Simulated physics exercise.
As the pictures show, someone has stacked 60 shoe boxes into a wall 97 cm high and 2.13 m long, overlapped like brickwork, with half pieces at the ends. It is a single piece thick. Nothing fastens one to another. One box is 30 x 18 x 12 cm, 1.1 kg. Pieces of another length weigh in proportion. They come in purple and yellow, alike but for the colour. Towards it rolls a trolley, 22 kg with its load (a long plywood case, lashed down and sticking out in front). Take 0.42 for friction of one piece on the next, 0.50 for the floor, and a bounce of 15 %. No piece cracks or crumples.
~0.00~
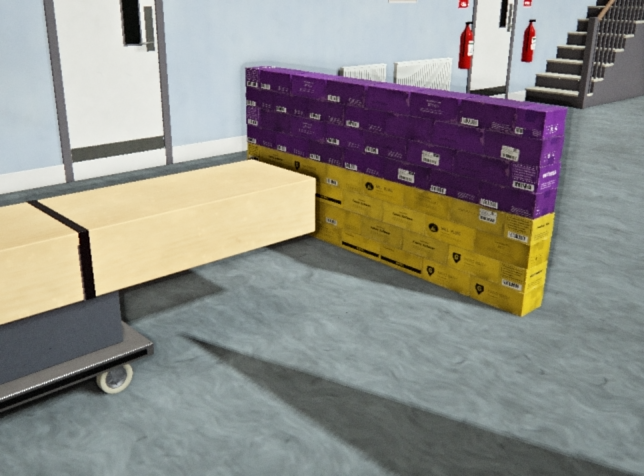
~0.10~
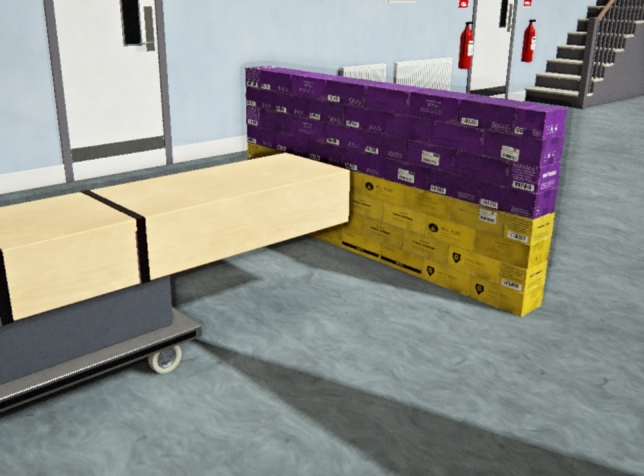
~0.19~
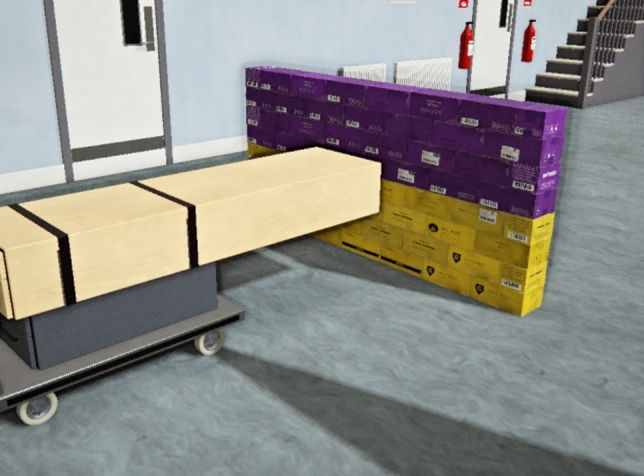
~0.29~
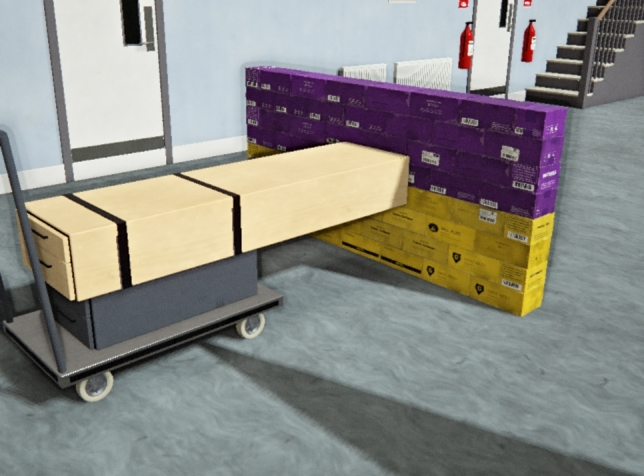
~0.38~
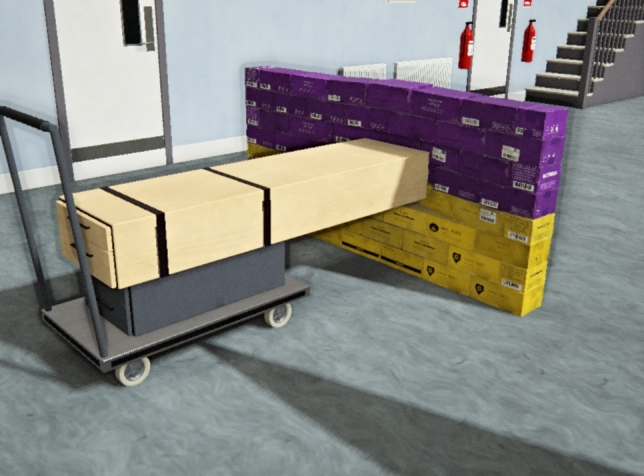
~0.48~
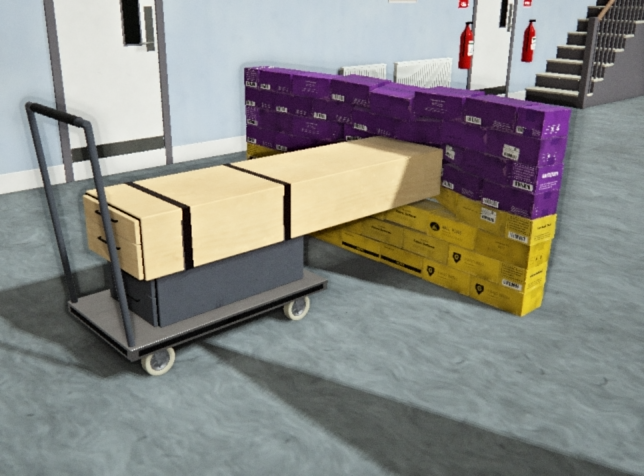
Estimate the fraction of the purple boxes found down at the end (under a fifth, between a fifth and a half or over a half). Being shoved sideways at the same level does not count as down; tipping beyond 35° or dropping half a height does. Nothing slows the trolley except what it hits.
Upwards of a half of them.
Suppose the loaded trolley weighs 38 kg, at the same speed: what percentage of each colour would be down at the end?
Then yellow 10, purple 70 per cent.
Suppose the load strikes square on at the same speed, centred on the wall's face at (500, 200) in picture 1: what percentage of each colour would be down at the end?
Then yellow 10, purple 20 per cent.
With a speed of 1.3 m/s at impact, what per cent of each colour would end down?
In that case yellow 0, purple 0 per cent.
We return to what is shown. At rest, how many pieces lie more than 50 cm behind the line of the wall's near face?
About 20.
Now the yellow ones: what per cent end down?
Yellow 10 per cent.
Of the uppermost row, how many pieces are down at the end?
The count is 7.
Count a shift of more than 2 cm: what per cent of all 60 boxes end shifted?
It is 55 per cent.
After 0.66 s, load 37 cm past the wall's line, still rolling; 3 of the 30 purple boxes down (4 of 60 in all colours); top purple box 3° from how it stood; top yellow box 14 mm from its place.
After 0.96 s, load 61 cm past the wall's line, still rolling; 13 of the 30 purple boxes down (16 of 60 in all colours); top purple box 17° from how it stood, 43 mm lower; top yellow box 14 mm from its place.
After 1.32 s, load 89 cm past the wall's line, still rolling; 21 of the 30 purple boxes down (24 of 60 in all colours); top purple box 26° from how it stood, 12 cm lower; top yellow box 14 mm from its place.
After 1.78 s, load 98 cm past the wall's line, stopped; 22 of the 30 purple boxes down (25 of 60 in all colours); top purple box on its side; top yellow box 15 mm from its place.
In the end (4.0 s), load 98 cm past the wall's line, stopped; 22 of the 30 purple boxes down (25 of 60 in all colours); top purple box upside down; top yellow box 15 mm from its place. That is 73 per cent. From the last view, middles, top purple box near (418, 187), top yellow box near (531, 226).
